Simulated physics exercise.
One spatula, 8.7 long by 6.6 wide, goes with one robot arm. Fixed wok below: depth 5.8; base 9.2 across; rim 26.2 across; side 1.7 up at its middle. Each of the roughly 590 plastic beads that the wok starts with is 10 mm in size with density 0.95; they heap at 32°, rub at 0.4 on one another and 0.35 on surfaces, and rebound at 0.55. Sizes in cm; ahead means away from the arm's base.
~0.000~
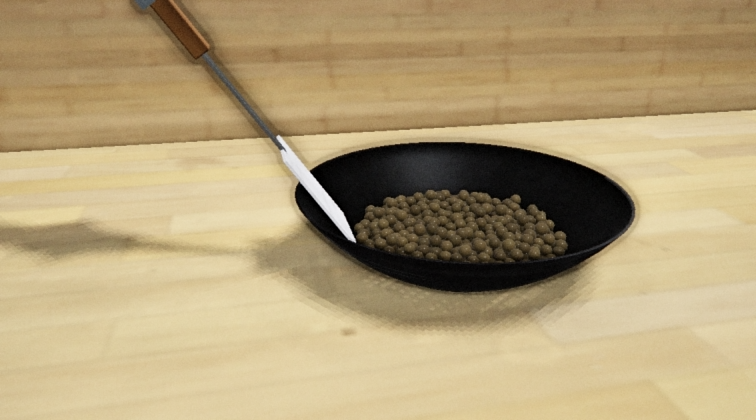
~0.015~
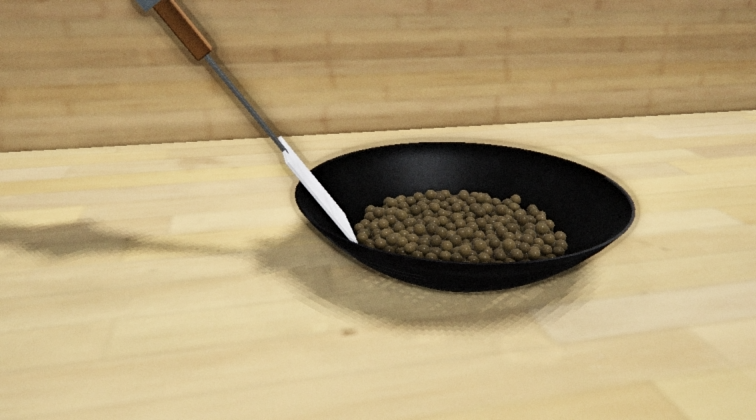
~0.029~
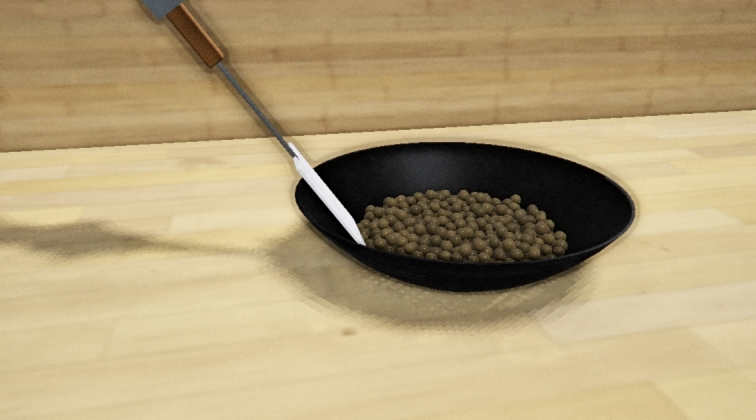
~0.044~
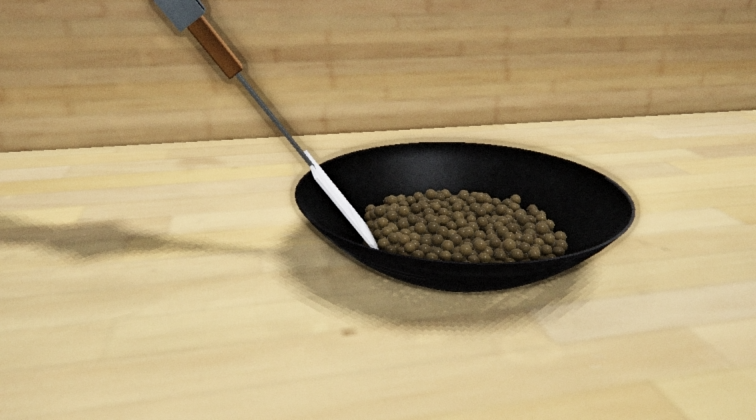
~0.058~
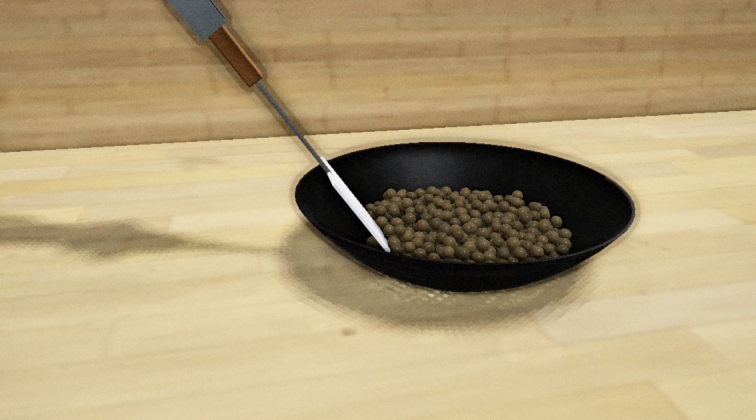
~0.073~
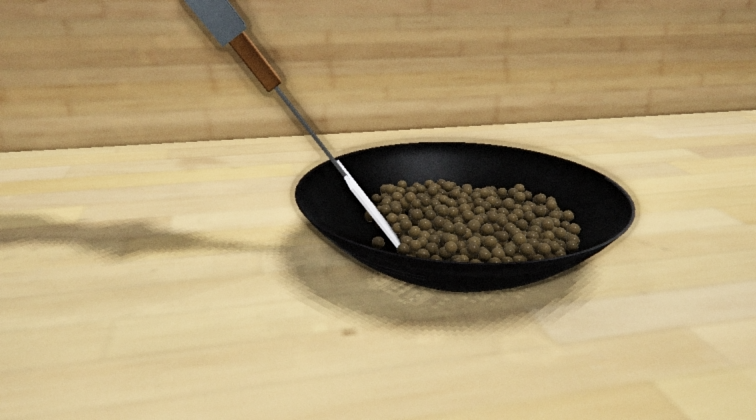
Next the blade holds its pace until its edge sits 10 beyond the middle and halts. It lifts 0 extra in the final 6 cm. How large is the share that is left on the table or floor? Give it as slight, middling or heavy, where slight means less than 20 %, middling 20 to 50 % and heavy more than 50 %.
Middling.
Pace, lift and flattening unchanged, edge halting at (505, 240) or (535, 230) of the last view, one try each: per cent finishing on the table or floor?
I'd say roughly 0 per cent, then roughly 10 per cent.
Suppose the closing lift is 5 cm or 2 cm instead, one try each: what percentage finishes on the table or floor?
Roughly 25 % and then 30 %.
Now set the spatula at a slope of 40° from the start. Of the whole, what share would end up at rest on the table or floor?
Some 35 in a hundred.
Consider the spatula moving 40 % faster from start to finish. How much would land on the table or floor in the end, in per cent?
About 45 per cent.
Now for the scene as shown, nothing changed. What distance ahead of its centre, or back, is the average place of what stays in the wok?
It sits near 2.5 centimetres ahead of centre.
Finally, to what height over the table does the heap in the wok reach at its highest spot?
Top of the heap: Roughly 6.0 cm above the table top.
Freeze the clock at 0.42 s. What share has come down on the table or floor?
Some 25 per cent of the load.
By 0.13 s, sloping 55°, highest piece 6 above the table; 592 in the wok.
By 0.19 s, sloping 55°, highest piece 6 above the table; 592 in the wok.
By 0.42 s, sloping 55°, highest piece 7 above the table; 383 in the wok, 150 on the table or floor, 59 on the blade or in flight.
By 1.47 s, sloping 55°, highest piece 7 above the table; 383 in the wok, 209 on the table or floor.
Final count, 383 in the wok, 209 on the table or floor. That is 35 % on the table or floor.
